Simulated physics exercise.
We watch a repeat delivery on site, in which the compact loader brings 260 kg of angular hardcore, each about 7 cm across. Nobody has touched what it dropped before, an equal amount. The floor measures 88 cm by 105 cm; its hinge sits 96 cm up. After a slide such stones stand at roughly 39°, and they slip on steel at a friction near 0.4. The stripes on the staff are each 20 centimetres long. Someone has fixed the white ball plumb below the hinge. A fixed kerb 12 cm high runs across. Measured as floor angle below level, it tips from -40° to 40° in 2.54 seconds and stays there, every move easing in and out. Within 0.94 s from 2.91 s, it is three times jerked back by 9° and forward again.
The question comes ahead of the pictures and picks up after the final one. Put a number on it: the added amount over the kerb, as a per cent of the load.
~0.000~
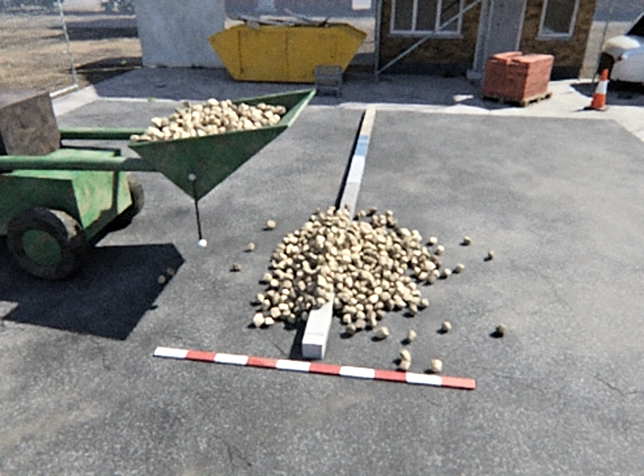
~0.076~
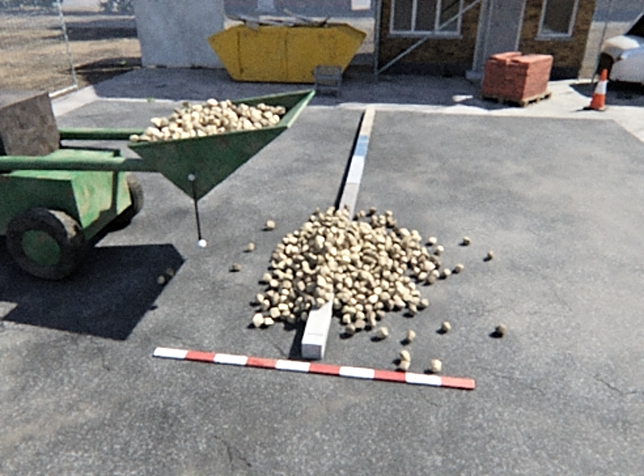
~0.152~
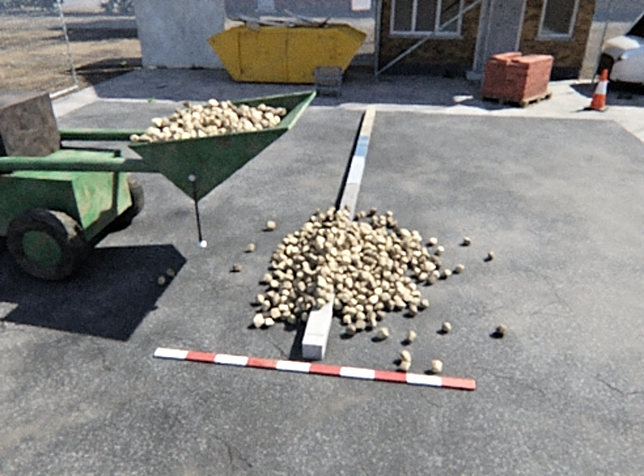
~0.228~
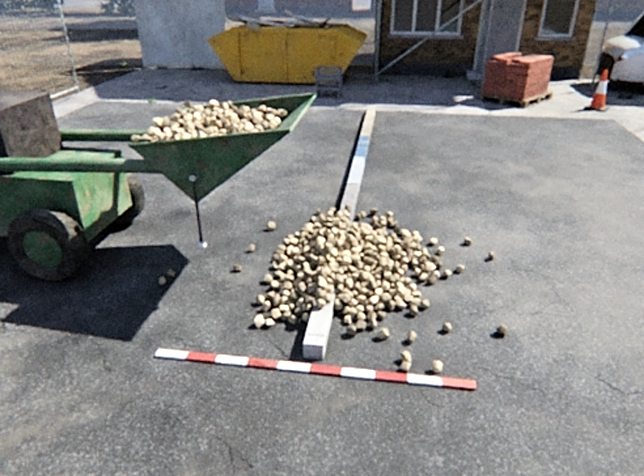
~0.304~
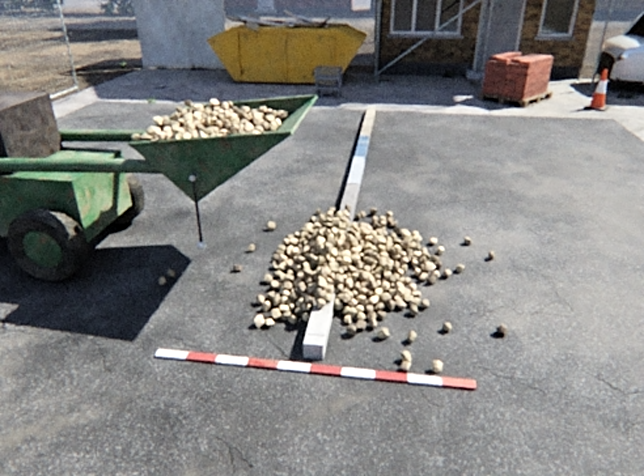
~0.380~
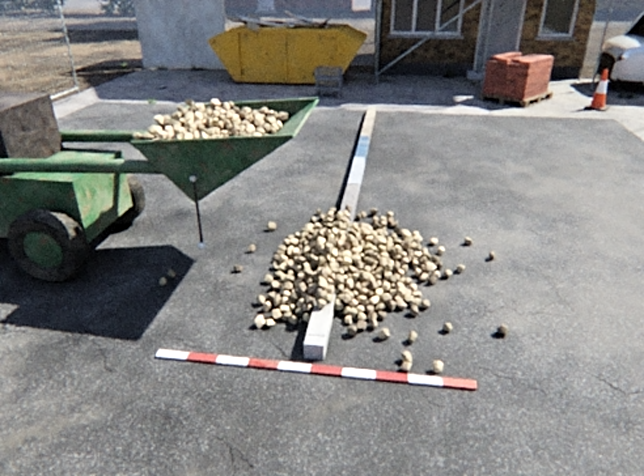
8 percent, roughly.
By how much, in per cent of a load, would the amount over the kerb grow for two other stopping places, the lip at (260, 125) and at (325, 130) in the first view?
0 % and 55 %.
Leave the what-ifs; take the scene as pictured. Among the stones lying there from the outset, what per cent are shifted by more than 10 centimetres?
About 0 per cent.
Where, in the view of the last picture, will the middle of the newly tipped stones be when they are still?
The middle lies near (302, 247) in the last picture.
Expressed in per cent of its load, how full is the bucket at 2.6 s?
Roughly 25 per cent of its load.
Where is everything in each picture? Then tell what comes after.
In the first picture, the bucket is at -40°, its lip at (288, 126); the top of the load is at (228, 109). The earlier load is highest near (334, 239), 26 cm above ground level, 49 % on this side of the kerb, 52 % over the kerb.
The second picture shows lip at (288, 127), floor tilted -40°, highest stones at (227, 109); the stones move at 0.0 m/s on average.
The third picture shows lip at (289, 128), floor tilted -39°, highest stones at (223, 110); the stones move at 0.0 m/s on average.
The fourth picture shows lip at (290, 130), floor tilted -38°, highest stones at (210, 110); the stones move at 0.1 m/s on average.
The fifth picture shows lip at (291, 133), floor tilted -37°, highest stones at (208, 109); the stones move at 0.1 m/s on average.
In the sixth picture, the bucket is at -35°, its lip at (293, 136); the top of the load is at (204, 109); the stones move at 0.1 m/s on average.
After 1.9 s the floor is at 27°; in per cent of one load, 100 in the bucket, 49 on this side of the kerb, 52 over the kerb; the foremost stones are at (462, 273).
After 2.6 s the floor is at 40°; in per cent of one load, 25 in the bucket, 119 on this side of the kerb, 57 over the kerb; the foremost stones are at (462, 273).
After 4.3 s the floor is at 40°; in per cent of one load, 0 in the bucket, 140 on this side of the kerb, 60 over the kerb; the foremost stones are at (462, 273).
After 6.8 s the floor is at 40°; in per cent of one load, 0 in the bucket, 140 on this side of the kerb, 60 over the kerb; the foremost stones are at (462, 273). Net gain over the kerb, 8.
